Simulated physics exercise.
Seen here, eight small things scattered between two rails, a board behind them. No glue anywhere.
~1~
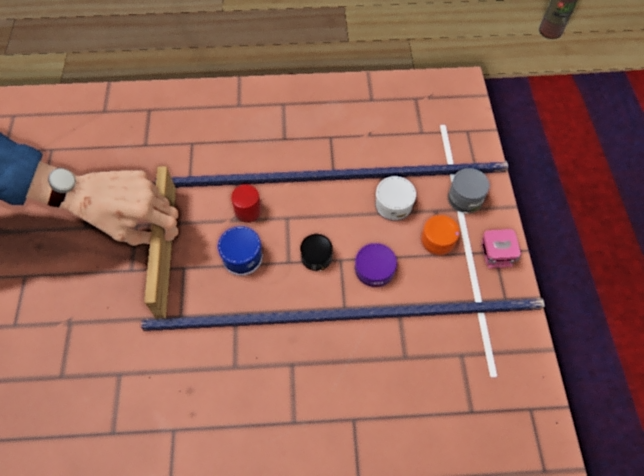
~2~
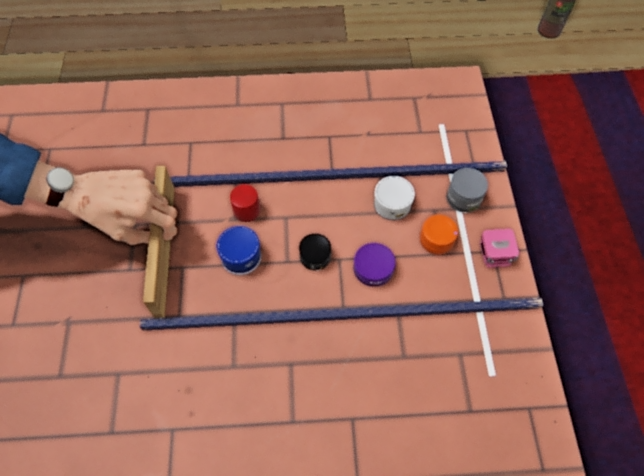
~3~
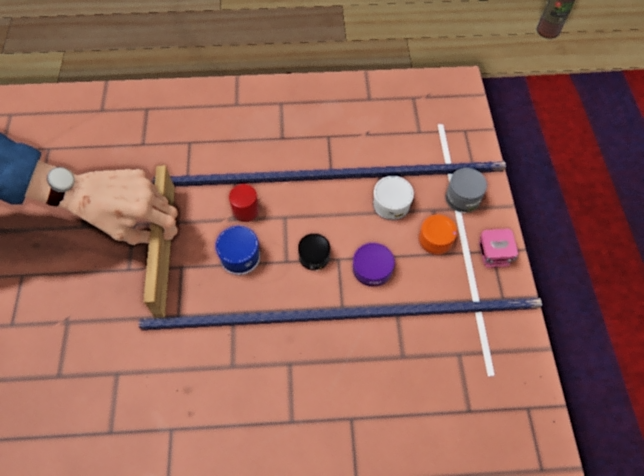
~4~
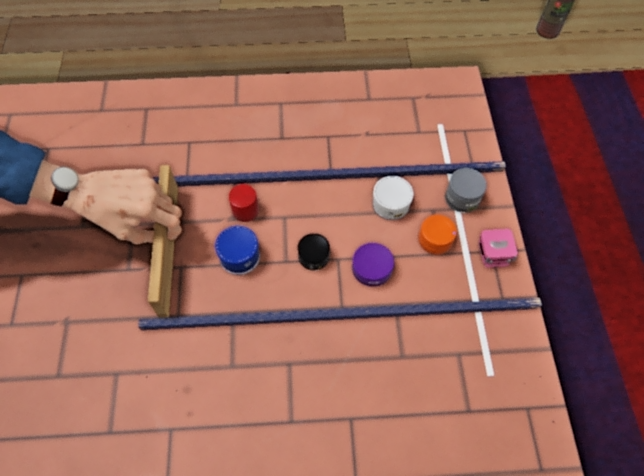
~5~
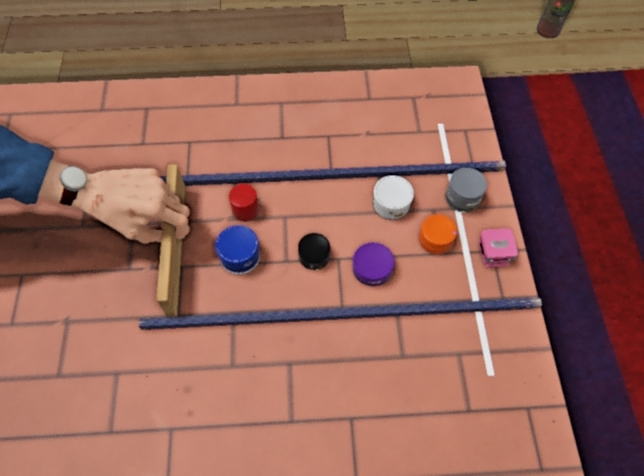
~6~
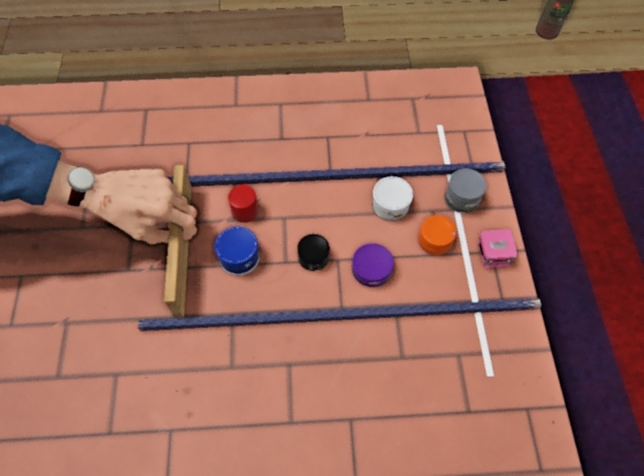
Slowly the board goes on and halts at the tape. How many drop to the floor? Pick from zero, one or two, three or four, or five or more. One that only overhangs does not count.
The number that fall off is one or two.
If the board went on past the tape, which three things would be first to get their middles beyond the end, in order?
Earliest first: The grey tub, then the pink case, then the orange lid.
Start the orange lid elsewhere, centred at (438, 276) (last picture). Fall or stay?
Then it does not fall.
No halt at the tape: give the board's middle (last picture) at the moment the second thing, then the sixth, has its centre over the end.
At (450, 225) for the second, at (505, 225) for the sixth.
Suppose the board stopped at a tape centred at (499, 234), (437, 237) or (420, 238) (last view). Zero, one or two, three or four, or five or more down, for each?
Taking them in turn, five or more; no fall at all; none at all.
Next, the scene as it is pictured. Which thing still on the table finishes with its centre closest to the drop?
It is the orange lid.
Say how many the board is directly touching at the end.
That makes 3.
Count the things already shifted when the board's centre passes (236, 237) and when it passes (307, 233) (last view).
2 and 4.
A little later, none off yet; pink case at rest near (496, 249); grey tub at rest near (465, 191); orange lid at rest near (437, 235).
Next, none off yet; pink case at rest near (499, 250); grey tub shifted about its own width near (490, 190); orange lid shifted about its own width near (468, 227).
When it is over, the number that fall off is one or two; down, grey tub and pink case.
